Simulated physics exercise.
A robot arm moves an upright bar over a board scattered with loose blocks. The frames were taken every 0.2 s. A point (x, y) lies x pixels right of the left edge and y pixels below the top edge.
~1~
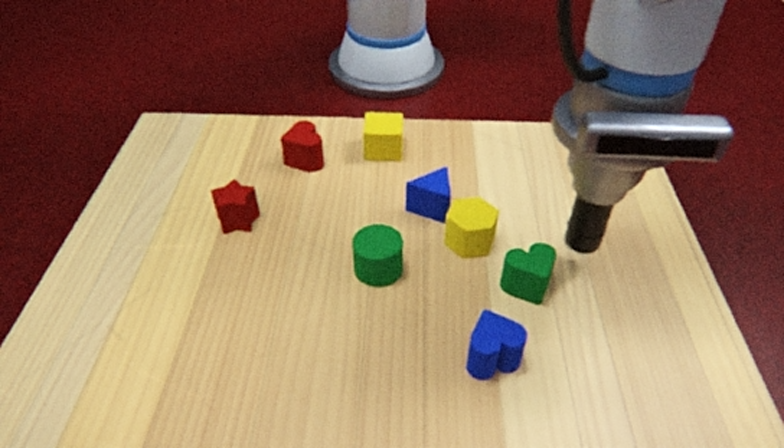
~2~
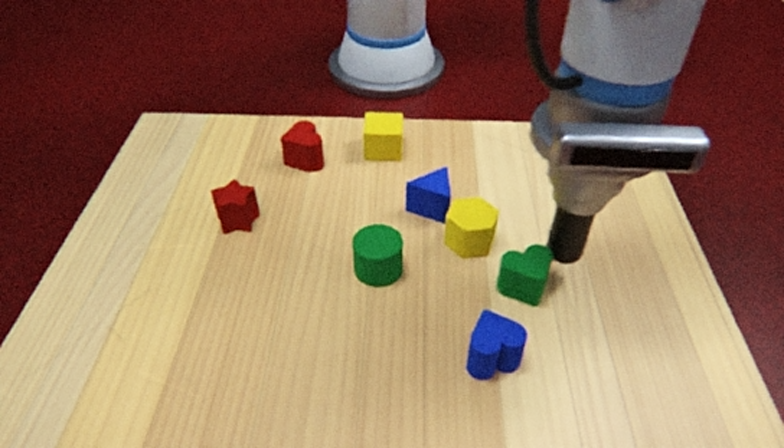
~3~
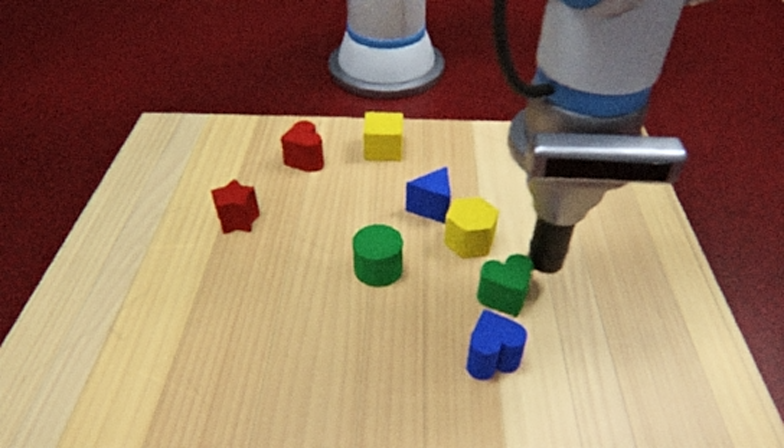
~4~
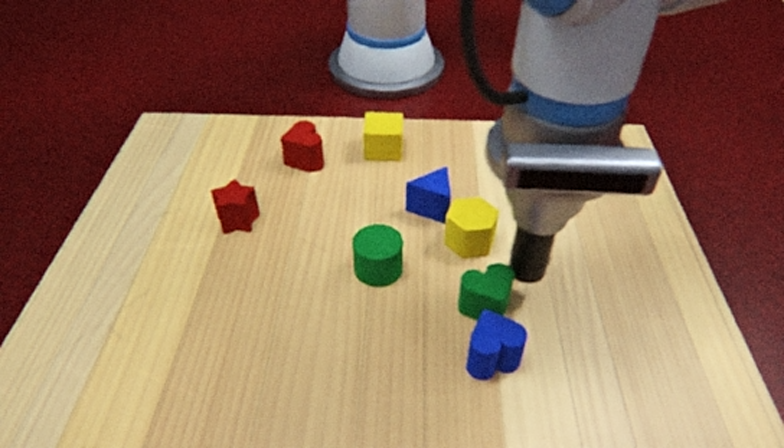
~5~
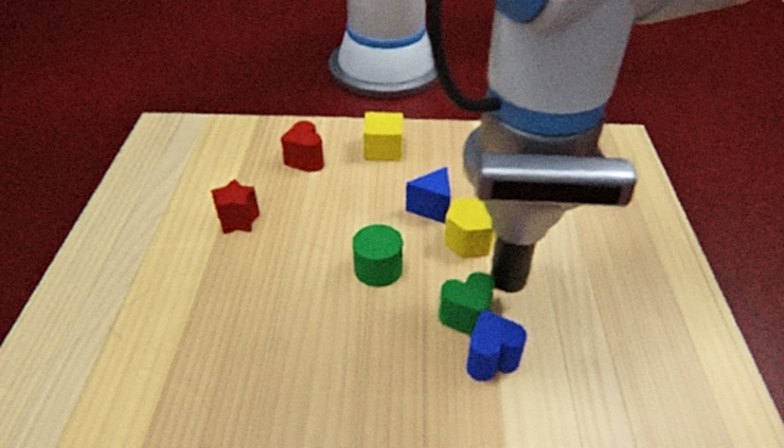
A robot arm with a dark upright bar reaches over a pale wooden board on a dark red surface, seen from above at an angle by a still camera. A red star and red heart sit at left, a yellow cube at the back, a blue triangle, yellow hexagon and green cylinder centrally, green and blue hearts nearer right. The bar moves left and slightly nearer, pushing the green heart beside the blue one.
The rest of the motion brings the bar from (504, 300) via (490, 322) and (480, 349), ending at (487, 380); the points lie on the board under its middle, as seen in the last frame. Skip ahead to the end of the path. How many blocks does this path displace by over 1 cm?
It will shift two blocks.
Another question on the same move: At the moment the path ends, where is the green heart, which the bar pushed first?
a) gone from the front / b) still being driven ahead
Answer: A.
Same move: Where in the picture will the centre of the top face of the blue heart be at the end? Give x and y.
At pixel (503, 392).
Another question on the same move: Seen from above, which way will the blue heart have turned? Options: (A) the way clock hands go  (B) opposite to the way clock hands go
I'll go with B - opposite to the way clock hands go.
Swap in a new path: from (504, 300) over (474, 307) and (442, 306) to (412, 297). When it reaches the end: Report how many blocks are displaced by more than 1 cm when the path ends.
That push would leave one block displaced by more than about 1 cm.
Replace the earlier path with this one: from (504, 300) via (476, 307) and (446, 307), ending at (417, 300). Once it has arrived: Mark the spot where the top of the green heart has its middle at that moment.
The middle of its upper face should be somewhere near (410, 306).
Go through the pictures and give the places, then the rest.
The first frame shows tip of the bar (582, 243), middles of tops, green heart (534, 258), yellow six-sided block (473, 213), blue heart (497, 332).
The second frame shows bar (563, 252), green heart (530, 260).
The third frame shows bar (545, 262), green heart (510, 270).
The fourth frame shows bar (527, 271), green heart (490, 280).
The fifth frame shows bar (508, 280), green heart (470, 289), yellow six-sided block (473, 213), blue heart (496, 333).
What follows on the original path. Halfway along, bar (486, 316); green heart (437, 309), turned 40° clockwise; blue heart (493, 342), turned 25° anticlockwise.
At the end, bar (491, 362); green heart (434, 314), turned 55° clockwise; yellow six-sided block unmoved; blue heart (503, 392), turned 35° anticlockwise.
